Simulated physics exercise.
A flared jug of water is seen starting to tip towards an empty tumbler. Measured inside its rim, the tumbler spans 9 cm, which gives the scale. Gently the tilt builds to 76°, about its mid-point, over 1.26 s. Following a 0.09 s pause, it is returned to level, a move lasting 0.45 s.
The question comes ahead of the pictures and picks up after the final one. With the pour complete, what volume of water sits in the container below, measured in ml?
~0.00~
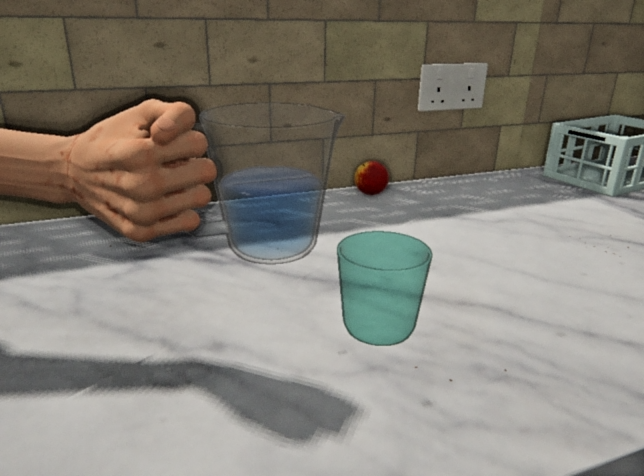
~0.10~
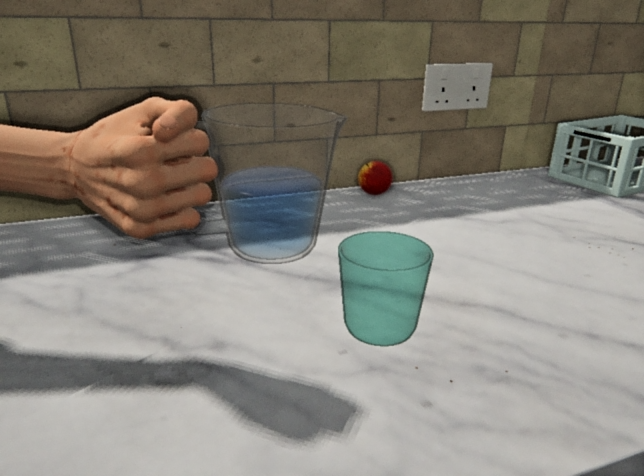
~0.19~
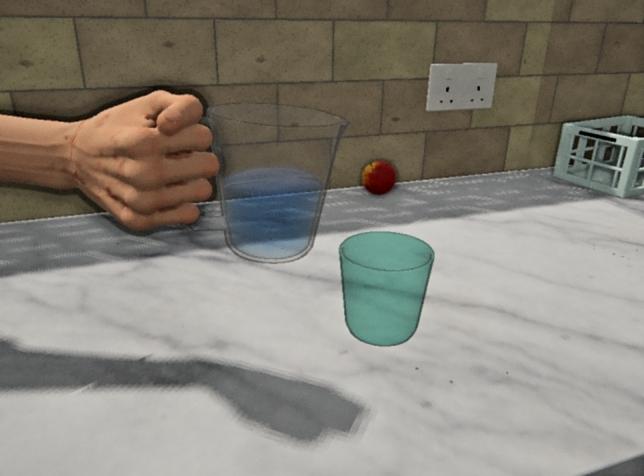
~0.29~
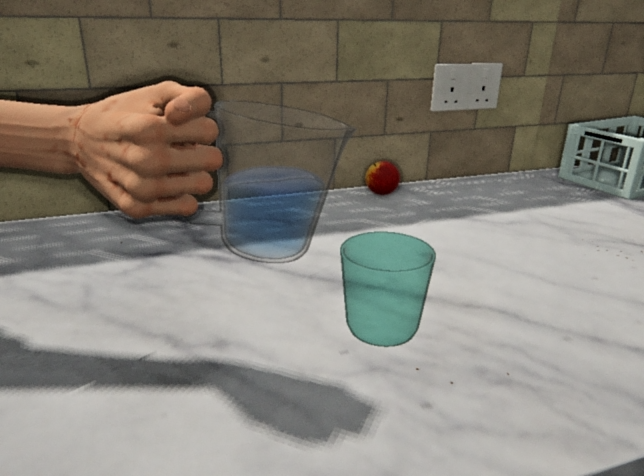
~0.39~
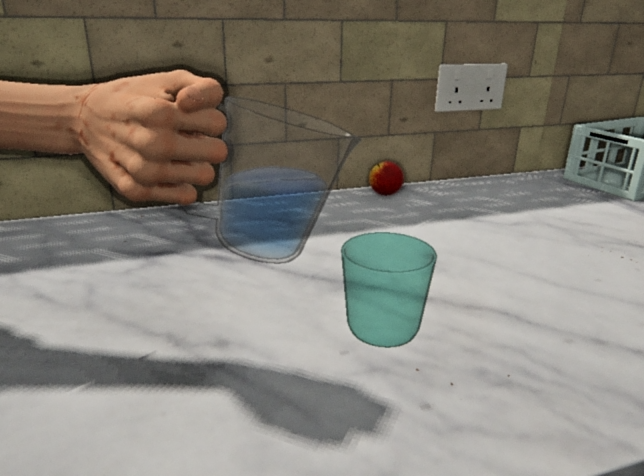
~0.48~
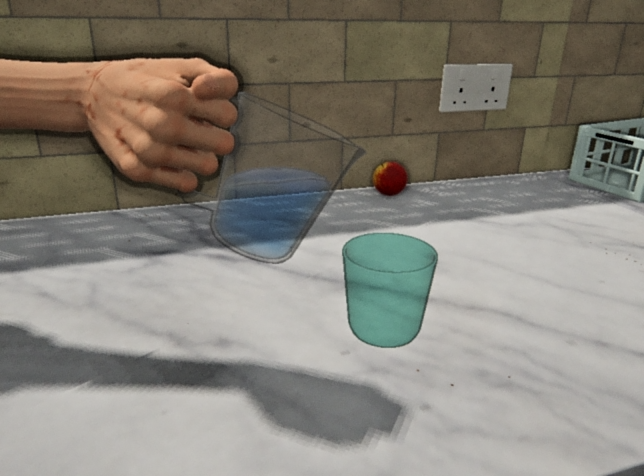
I would say close to 210 ml sits there.
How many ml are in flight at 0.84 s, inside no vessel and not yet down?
Around 5 ml, I'd say.
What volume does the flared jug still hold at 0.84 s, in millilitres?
Roughly 320 ml is still in there.
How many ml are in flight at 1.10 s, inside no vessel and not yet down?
35 ml, more or less.
Then, 0.84 s in, the tilt is 57° and the tumbler has 0 ml, the flared jug 320 ml, and 0 ml is on the work surface.
Then, 1.10 s in, the tilt is 73° and the tumbler has 45 ml, the flared jug 245 ml, and 0 ml is on the work surface.
Then, 1.37 s in, the tilt is 76° and the tumbler has 165 ml, the flared jug 135 ml, and 0 ml is on the work surface.
Then, 1.66 s in, the tilt is 16° and the tumbler has 210 ml, the flared jug 105 ml, and 5 ml is on the work surface.
Finally, the tumbler has 215 ml, the flared jug 105 ml, and 5 ml is on the work surface.
